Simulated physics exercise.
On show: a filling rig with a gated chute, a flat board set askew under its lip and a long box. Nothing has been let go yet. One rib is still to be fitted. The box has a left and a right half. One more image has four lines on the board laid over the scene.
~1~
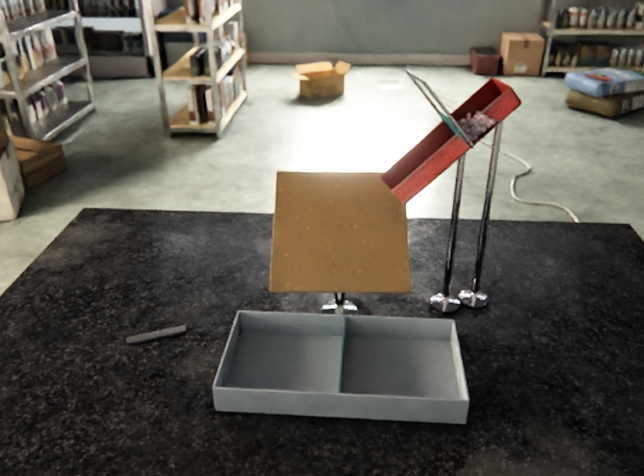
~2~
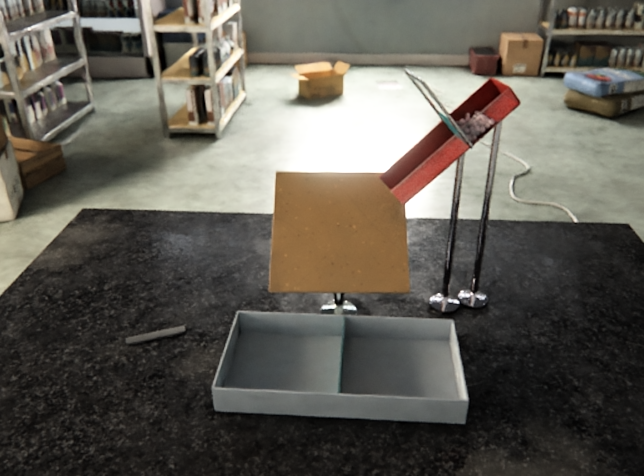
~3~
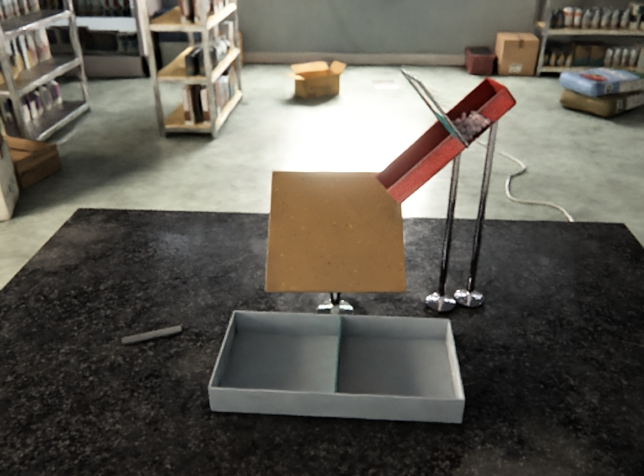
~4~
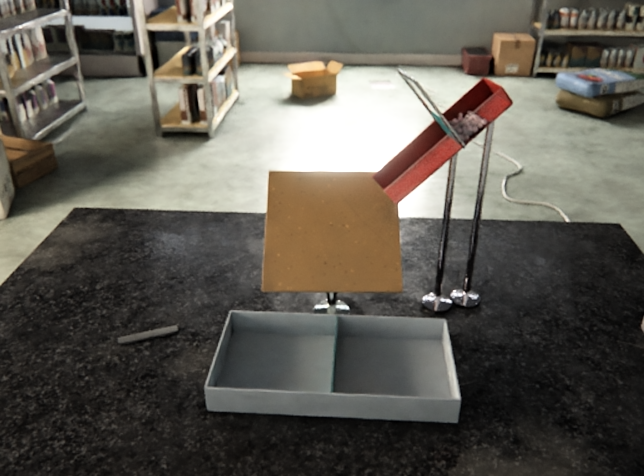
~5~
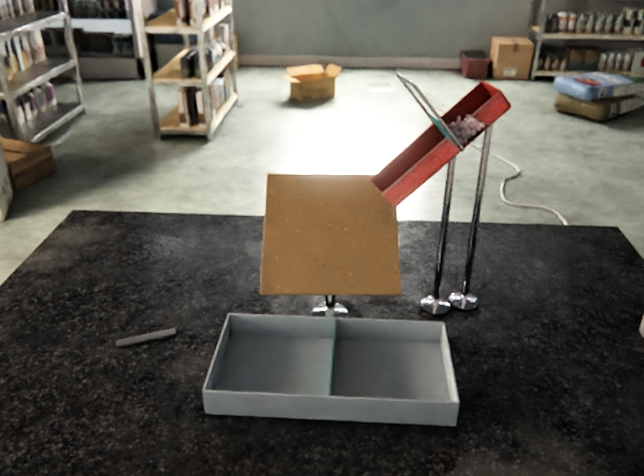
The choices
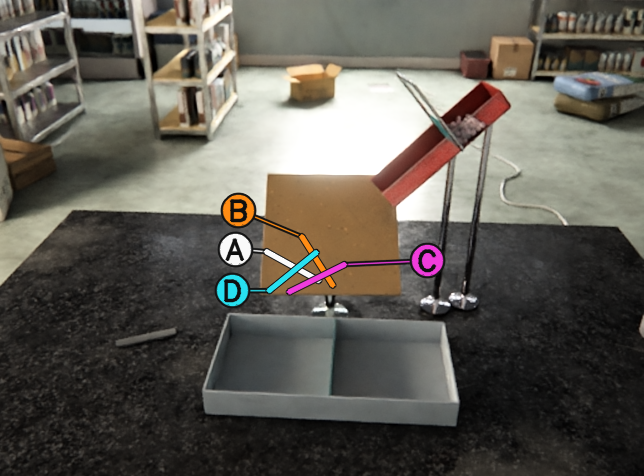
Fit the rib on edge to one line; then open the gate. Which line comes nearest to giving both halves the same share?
Go for A.
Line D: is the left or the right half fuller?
Left.
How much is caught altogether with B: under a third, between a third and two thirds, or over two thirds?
Over two thirds.
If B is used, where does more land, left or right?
More lands on the right.
On the marked copy, line A from (266, 251) to (318, 280); line B from (301, 236) to (332, 285); line C from (344, 264) to (289, 291); line D from (316, 252) to (269, 290).
If A is chosen, of what is caught, about half in the left half, about half in the right.
If B is chosen, of what is caught, a small part in the left half, most in the right.
If C is chosen, of what is caught, most in the left half, about a quarter in the right.
If D is chosen, of what is caught, most in the left half, a small part in the right.
